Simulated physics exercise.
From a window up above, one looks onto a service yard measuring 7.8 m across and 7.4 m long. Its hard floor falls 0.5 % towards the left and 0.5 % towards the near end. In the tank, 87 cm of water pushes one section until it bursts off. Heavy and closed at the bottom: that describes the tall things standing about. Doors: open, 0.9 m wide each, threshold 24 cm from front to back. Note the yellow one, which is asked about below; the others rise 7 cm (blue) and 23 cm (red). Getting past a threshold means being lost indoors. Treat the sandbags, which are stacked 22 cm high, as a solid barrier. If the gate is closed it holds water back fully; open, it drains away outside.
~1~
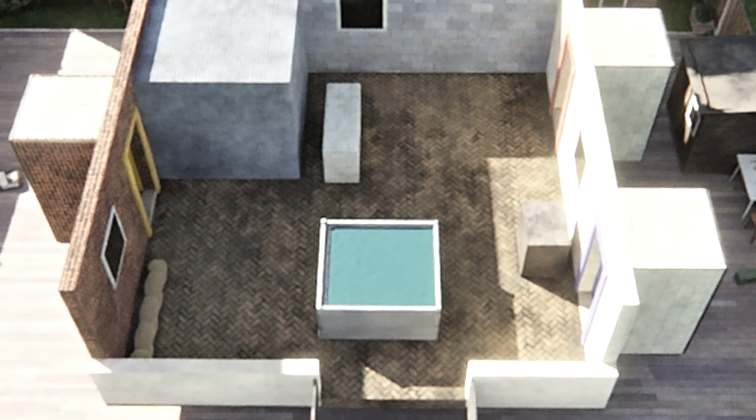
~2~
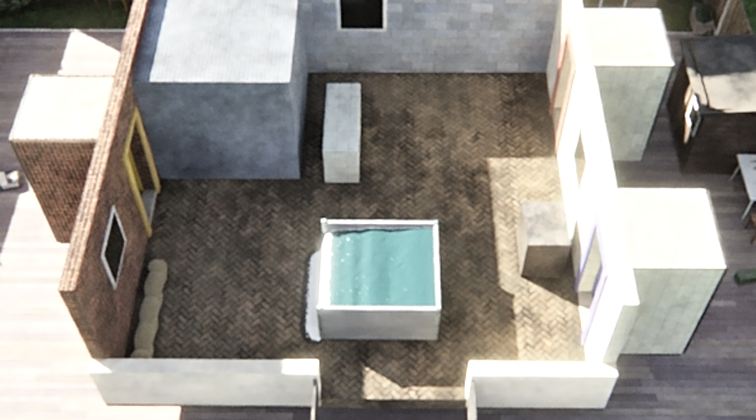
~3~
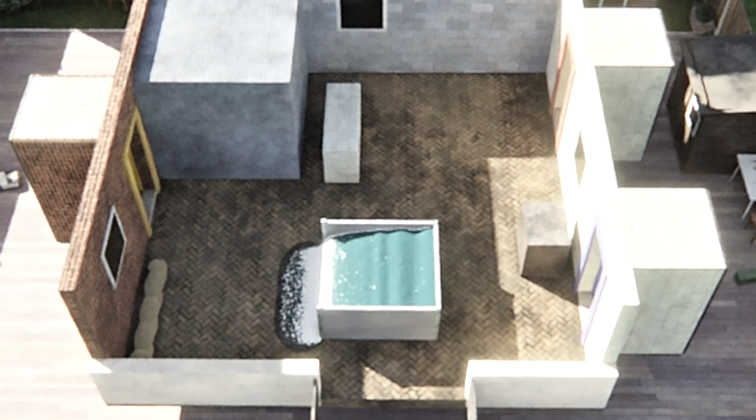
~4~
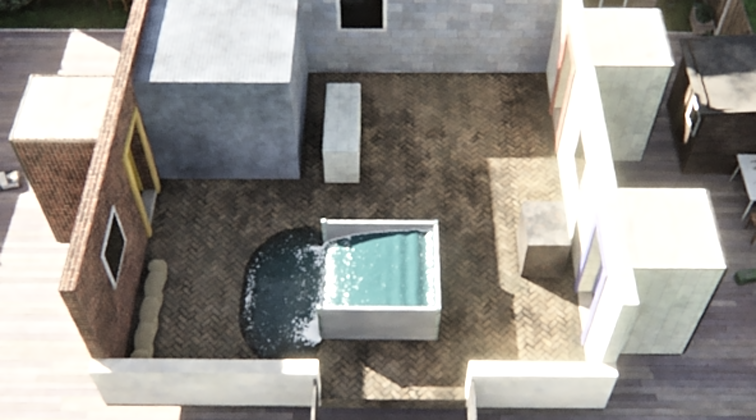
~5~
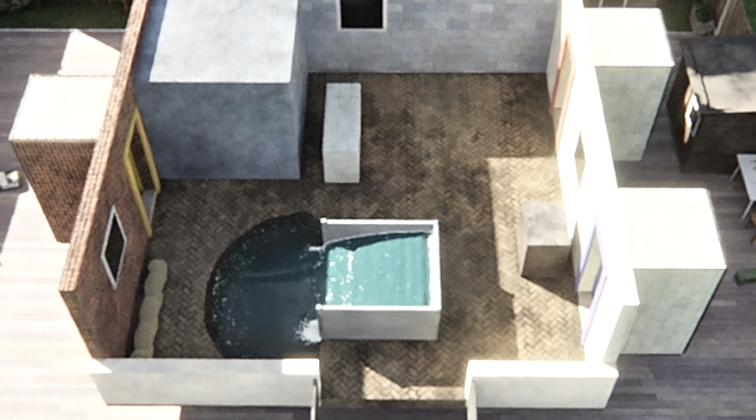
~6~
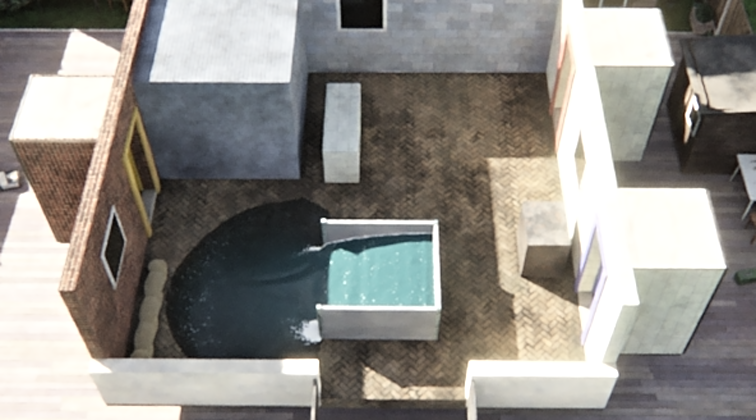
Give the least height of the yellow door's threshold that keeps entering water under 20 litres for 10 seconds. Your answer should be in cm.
Roughly 27 cm.
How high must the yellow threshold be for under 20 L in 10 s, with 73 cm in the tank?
The step needs to be some 23 cm.
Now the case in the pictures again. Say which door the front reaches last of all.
Red.
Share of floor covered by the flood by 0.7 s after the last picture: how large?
Roughly 30 percent of the floor.
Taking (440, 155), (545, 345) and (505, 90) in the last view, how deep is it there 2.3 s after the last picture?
Approx. 0 / 0 / 0 cm.
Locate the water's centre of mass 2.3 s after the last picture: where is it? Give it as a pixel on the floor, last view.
(232, 286) or so.
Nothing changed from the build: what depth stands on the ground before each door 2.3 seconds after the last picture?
Blue door: 0 cm; red door: 0 cm; yellow door: 29 cm.
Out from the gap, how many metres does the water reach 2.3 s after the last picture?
The front is some 4.2 m out.
Then, 0.7 s after the last picture water covers 30 % of the floor, deepest (45 cm) near (120, 384); 21 cm at the yellow door, 1 litre in over its 14 cm threshold.
Then, 2.3 s after the last picture water covers 30 % of the floor, deepest (38 cm) near (160, 183); 29 cm at the yellow door, 93 litres in over its 14 cm threshold.
Then, 9.3 s after the last picture water covers 85 % of the floor, deepest (12 cm) near (120, 384); 7 cm at the yellow door, 179 litres in over its 14 cm threshold.
At the yellow door as built, the water peaked near 30 cm, 1.7 s after the last picture.
With a threshold of 22 cm, 54 litres would have come in within the 10 s; with 30 cm, 12 litres. So under 20 litres takes about 27 cm.
